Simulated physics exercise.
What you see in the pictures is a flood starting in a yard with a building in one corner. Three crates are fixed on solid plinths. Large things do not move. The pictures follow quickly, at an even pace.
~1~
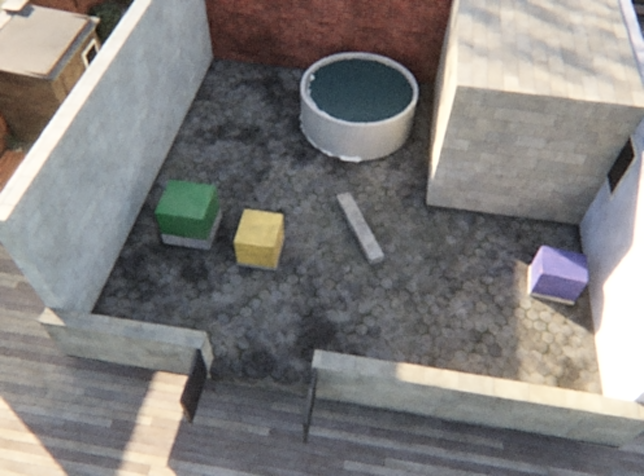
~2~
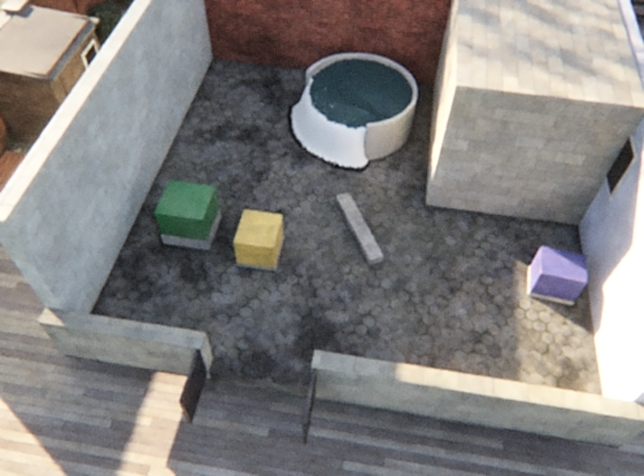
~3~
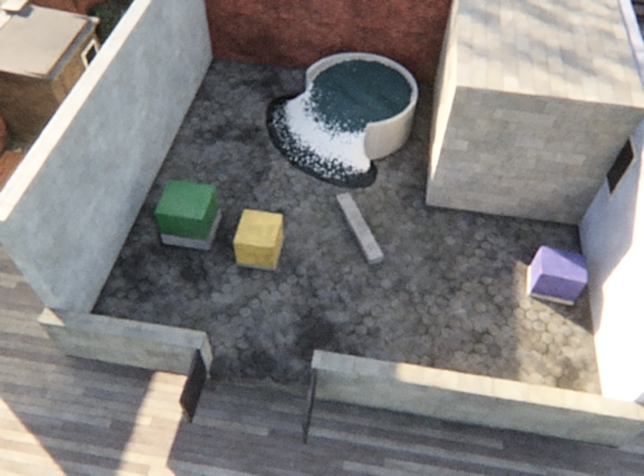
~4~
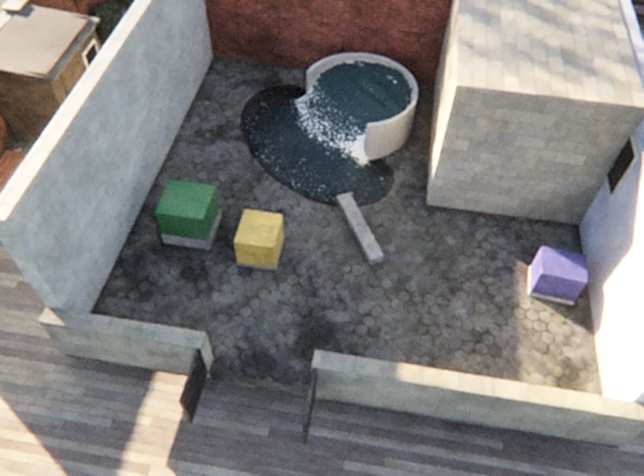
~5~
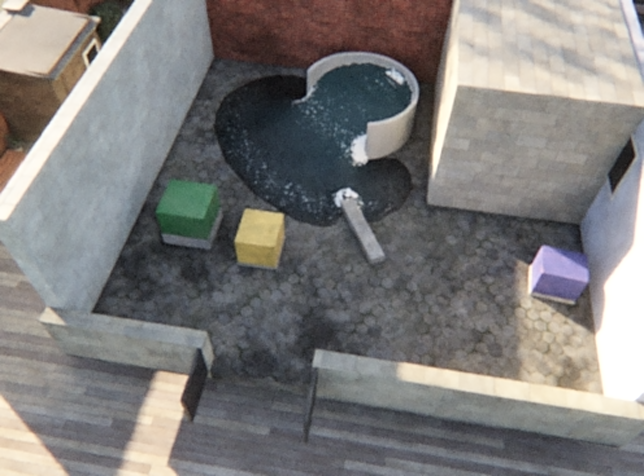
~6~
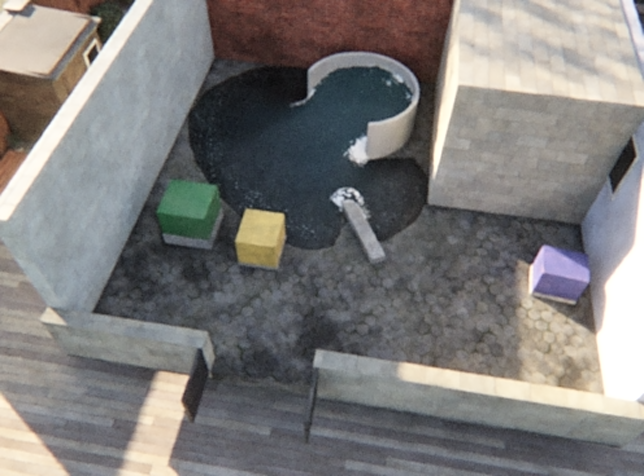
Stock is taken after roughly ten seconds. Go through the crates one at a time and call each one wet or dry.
The green crate is wet. The yellow crate is wet. The blue crate is wet.
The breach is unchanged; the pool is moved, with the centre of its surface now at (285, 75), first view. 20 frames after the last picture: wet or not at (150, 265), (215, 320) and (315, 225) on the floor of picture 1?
As listed: Wet, flooded, under water.
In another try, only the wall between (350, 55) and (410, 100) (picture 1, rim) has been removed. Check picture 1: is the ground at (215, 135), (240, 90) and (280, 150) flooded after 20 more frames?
Soaked / soaked / unwetted.
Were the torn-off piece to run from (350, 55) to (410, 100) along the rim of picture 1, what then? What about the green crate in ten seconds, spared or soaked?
After ten seconds, the green crate is still clear.
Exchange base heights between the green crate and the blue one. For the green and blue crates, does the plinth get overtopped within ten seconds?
One by one: The green crate is reached; the blue crate is not reached.
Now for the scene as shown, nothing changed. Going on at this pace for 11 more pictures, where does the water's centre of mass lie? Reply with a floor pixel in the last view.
Close to (267, 169).
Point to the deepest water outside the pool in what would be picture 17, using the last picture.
Deepest spot: Near (157, 179).
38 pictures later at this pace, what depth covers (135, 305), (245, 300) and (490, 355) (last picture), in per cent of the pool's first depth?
In the order asked, some 12, 10 and 6 in a hundred.
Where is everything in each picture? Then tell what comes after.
In the first frame, the pool at (359, 90) is whole and still.
In the second frame, water pours out at (314, 130) and has run to (366, 163).
In the third frame, water pours out at (314, 133) and has run to (370, 180).
In the fourth frame, water pours out at (314, 135) and has run to (274, 89).
In the fifth frame, the front is at (235, 93), out from the gap at (315, 135).
In the sixth frame, the front is at (210, 94), out from the gap at (316, 135).
A moment on, water covers 45 % of the floor; the green crate water round its plinth, the yellow crate water round its plinth, the blue crate not reached.
Next, water covers 60 % of the floor; the green crate water round its plinth, the yellow crate water round its plinth, the blue crate not reached.
Then, water covers 65 % of the floor; the green crate water round its plinth, the yellow crate water round its plinth, the blue crate water round its plinth.
Later, water covers 80 % of the floor; the green crate water round its plinth, the yellow crate water round its plinth, the blue crate water round its plinth.
In the end, water covers 100 % of the floor; the green crate was topped, the yellow crate was topped, the blue crate was topped.
